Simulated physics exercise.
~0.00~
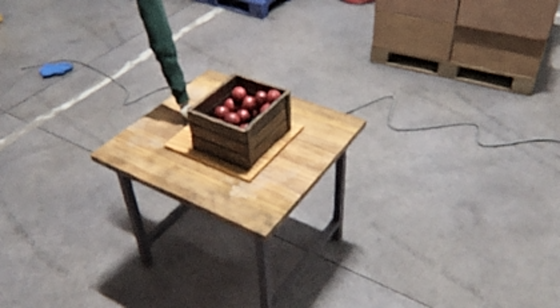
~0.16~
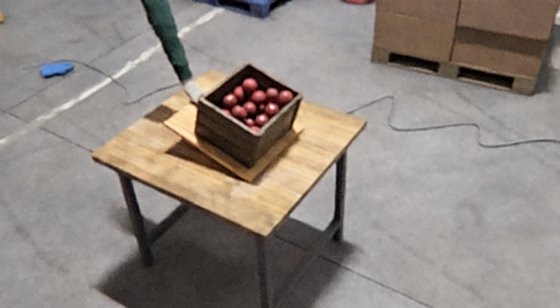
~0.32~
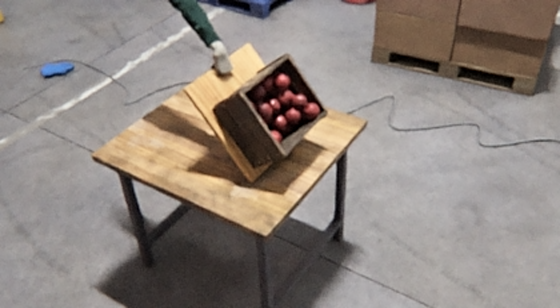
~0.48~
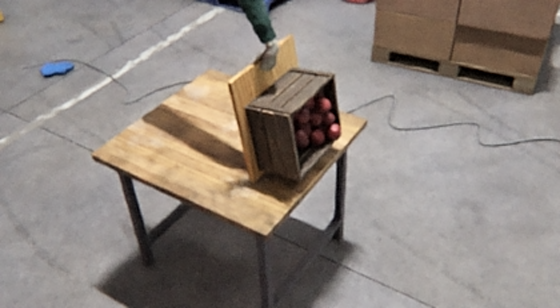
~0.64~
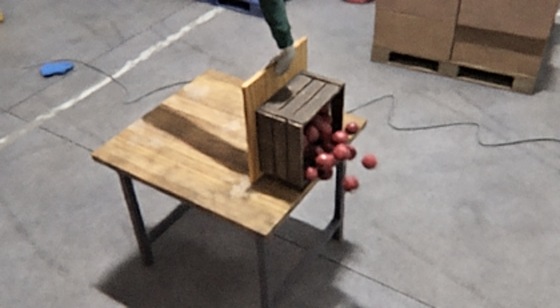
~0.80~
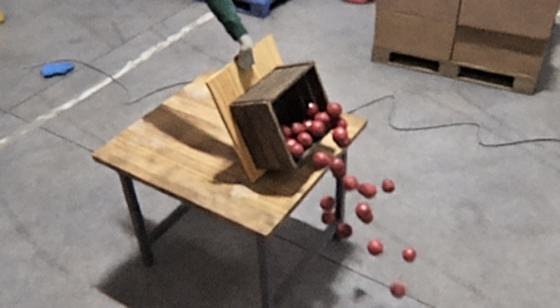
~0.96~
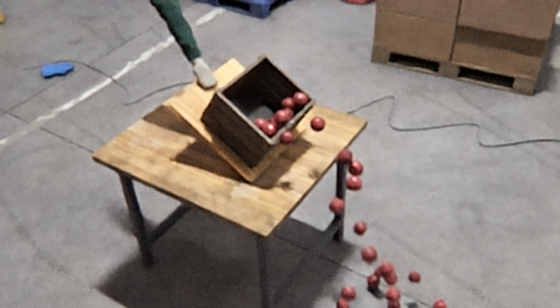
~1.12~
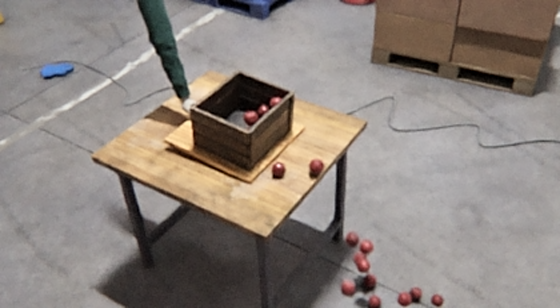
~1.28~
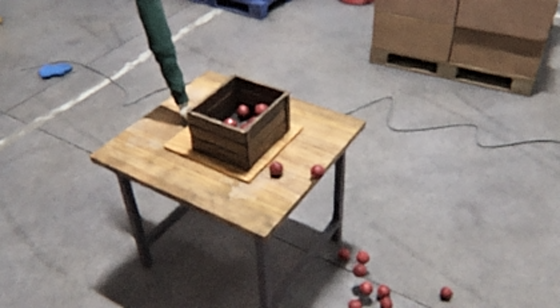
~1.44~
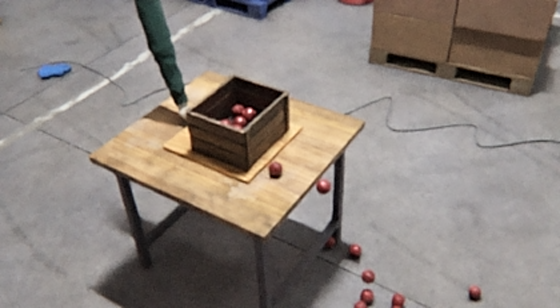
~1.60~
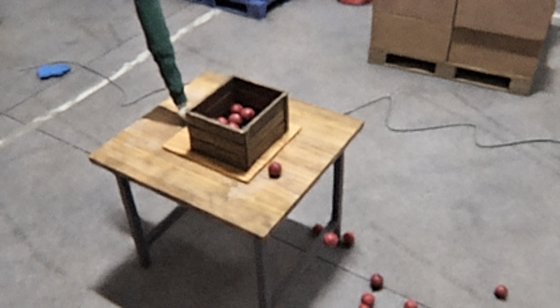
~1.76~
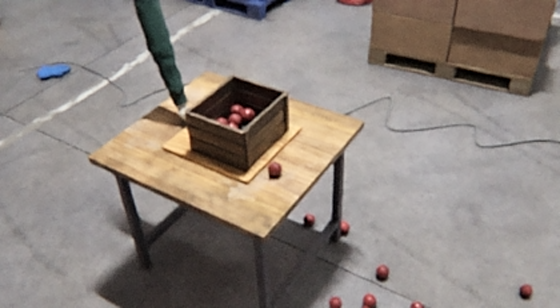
In this clip, a green-sleeved arm tips a board holding a dark wooden crate of red apples over its right edge, spilling many onto the floor, then lowers it flat, leaving some apples in the crate, one on the table and others scattered below.
